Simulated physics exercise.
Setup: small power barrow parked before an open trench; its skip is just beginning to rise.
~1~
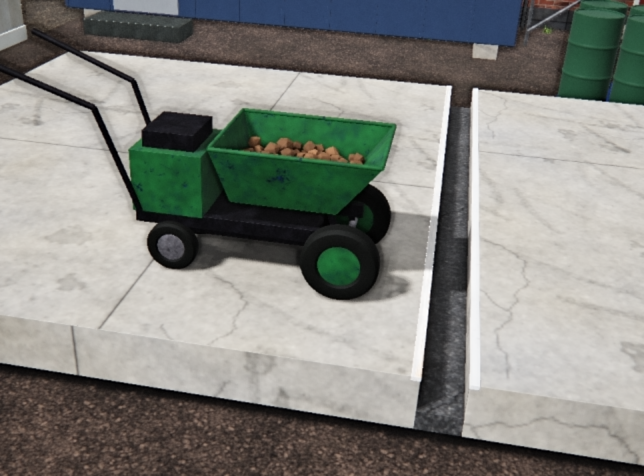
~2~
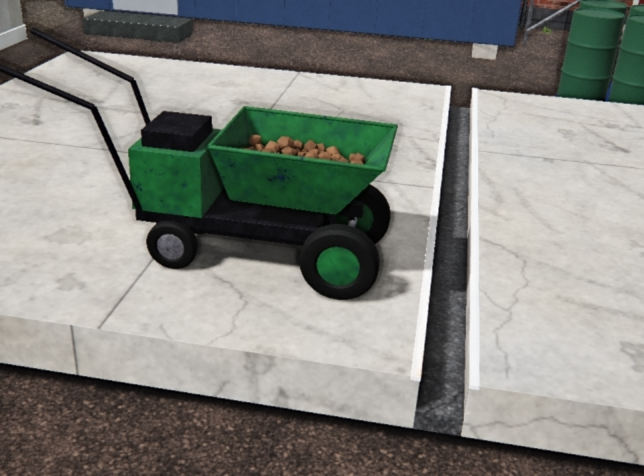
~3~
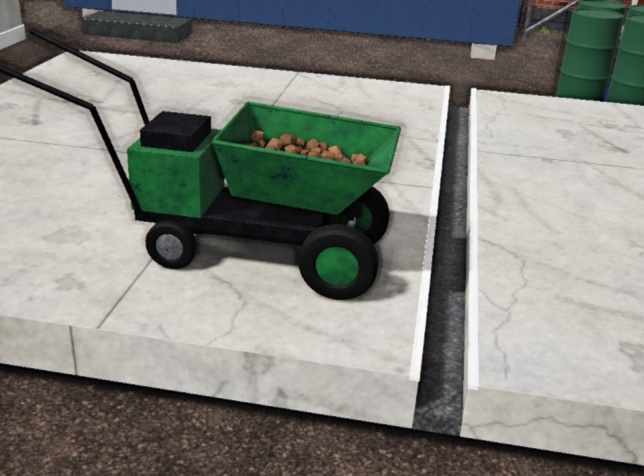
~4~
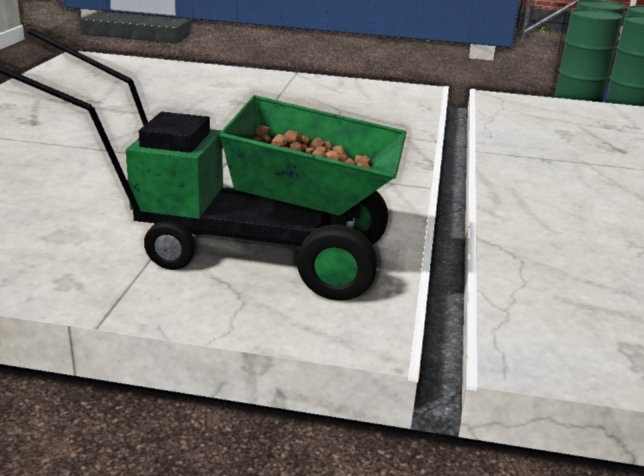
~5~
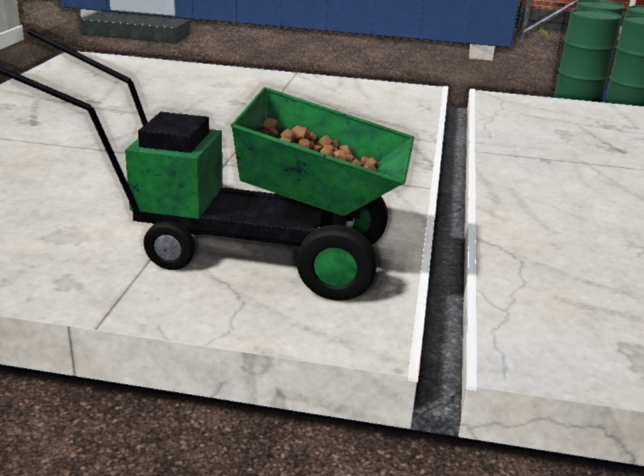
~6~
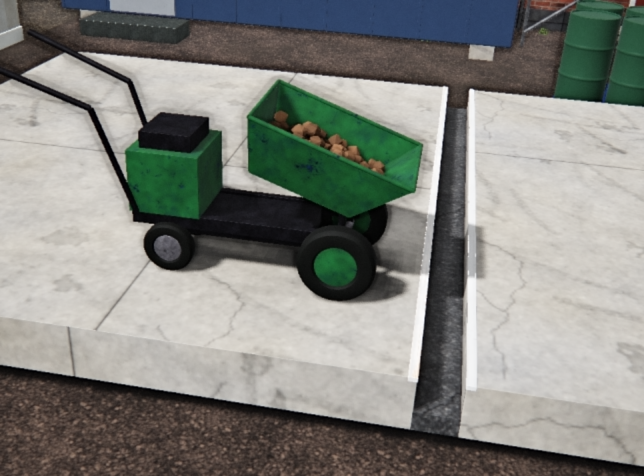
Green skip of a small power barrow rising and tilting forward to the right, carrying brown clods beside a narrow trench.
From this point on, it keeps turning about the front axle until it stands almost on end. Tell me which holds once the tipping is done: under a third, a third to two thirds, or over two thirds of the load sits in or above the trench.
It is a third to two thirds.
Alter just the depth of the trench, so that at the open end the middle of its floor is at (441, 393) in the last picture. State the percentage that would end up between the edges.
I'd put it at about 30 in a hundred.
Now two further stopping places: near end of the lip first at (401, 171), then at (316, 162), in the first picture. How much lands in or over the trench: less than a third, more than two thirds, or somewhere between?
First under a third, then the middle third.
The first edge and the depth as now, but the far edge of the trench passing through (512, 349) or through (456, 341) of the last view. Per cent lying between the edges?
Result, try 1: 100 in a hundred; try 2: 10 in a hundred.
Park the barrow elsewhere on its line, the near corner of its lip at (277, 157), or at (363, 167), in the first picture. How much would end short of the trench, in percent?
About 70 percent the first time, about 0 percent the second.
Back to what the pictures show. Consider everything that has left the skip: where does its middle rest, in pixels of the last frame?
Near (461, 292), more or less.
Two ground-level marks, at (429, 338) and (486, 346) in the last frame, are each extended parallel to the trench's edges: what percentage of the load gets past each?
About 100 and 30 %.
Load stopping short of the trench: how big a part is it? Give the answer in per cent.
Roughly 0 in a hundred.
Soon, skip tipped steeply; all in the skip.
A while on, skip tipped right over; most in the skip; a small part in or heaped over the trench; a small part beyond it.
Towards the end, skip tipped right over; about a quarter in the skip; about a third in or heaped over the trench; about half beyond it.
Finally, skip tipped right over; a stray few in the skip; about half in or heaped over the trench; about half beyond it.
